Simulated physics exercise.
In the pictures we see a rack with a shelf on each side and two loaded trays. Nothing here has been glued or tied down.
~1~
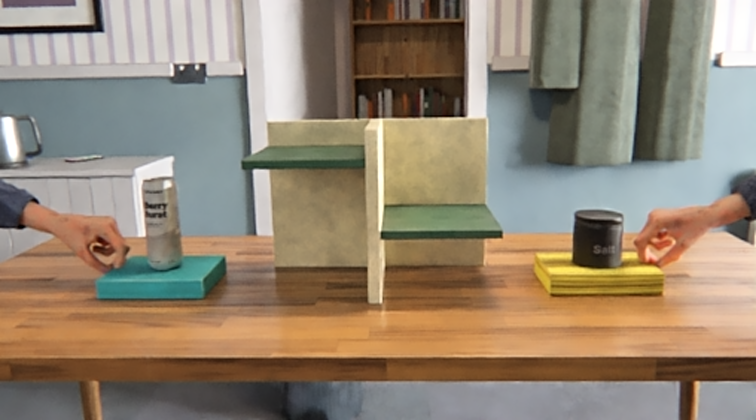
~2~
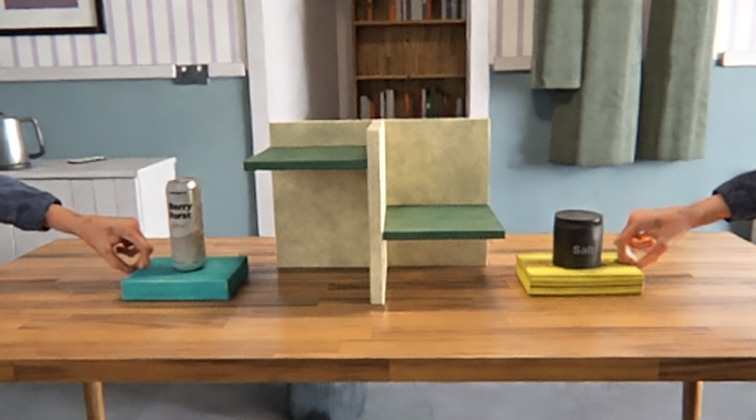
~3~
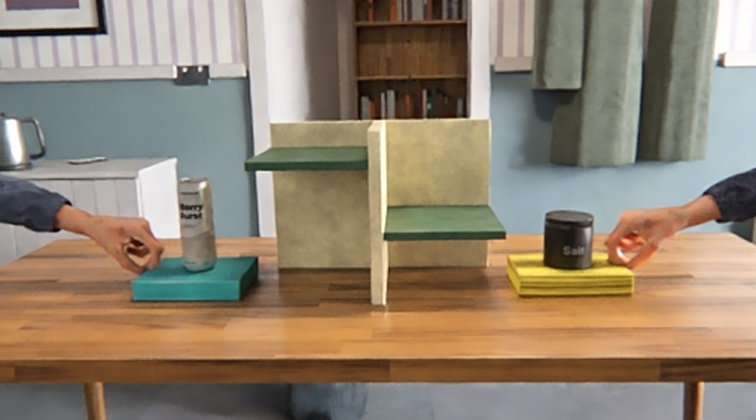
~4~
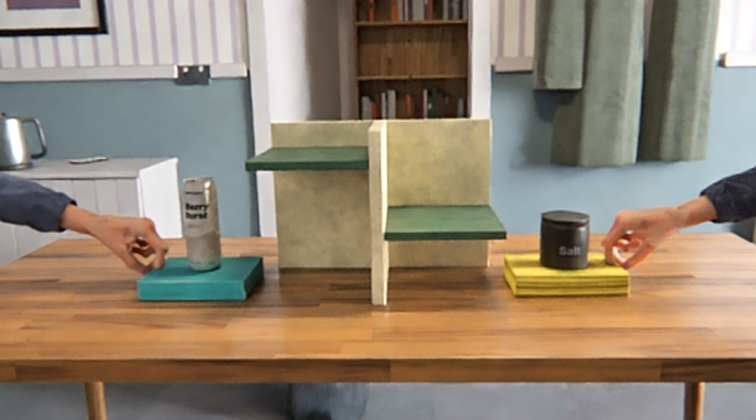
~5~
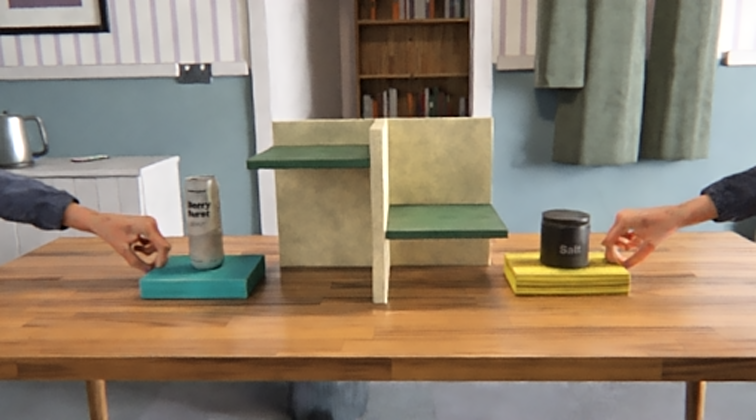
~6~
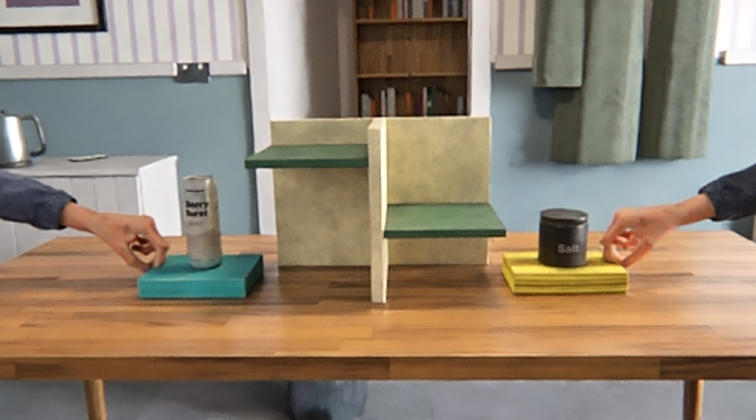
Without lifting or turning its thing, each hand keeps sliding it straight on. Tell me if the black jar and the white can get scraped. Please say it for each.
In the end the black jar strikes the shelf, the white can clears the shelf.
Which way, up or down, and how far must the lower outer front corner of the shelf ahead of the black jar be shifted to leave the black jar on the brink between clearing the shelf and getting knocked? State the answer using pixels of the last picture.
8 pixels up.
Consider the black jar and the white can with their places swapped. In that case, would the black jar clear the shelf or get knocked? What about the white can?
The black jar goes under, while the white can hits the shelf.
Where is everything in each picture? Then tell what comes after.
The first frame shows hands sliding the things forward; black jar (598, 238); white can (162, 223); shelf (376, 205).
The second frame shows hands sliding the things forward; white can (186, 224); yellow board (576, 273).
The third frame shows hands sliding the things forward; black jar (568, 239); turquoise board (199, 277).
The fourth frame shows hands sliding the things forward; white can (202, 224); shelf (380, 206).
The fifth frame shows hands sliding the things forward; black jar (565, 238); yellow board (563, 273).
The sixth frame shows hands sliding the things forward; black jar (563, 237); white can (203, 222); turquoise board (204, 275).
Then, 1.28 s after the last picture, black jar pushed back on its carrier near (521, 238); white can riding along near (275, 222).
Then, 1.90 s after the last picture, black jar tipped 36° from how it was near (515, 238); white can riding along near (314, 221).
At rest, the black jar gets scraped off its spot, near (541, 260); the white can rides in untouched, near (314, 221).
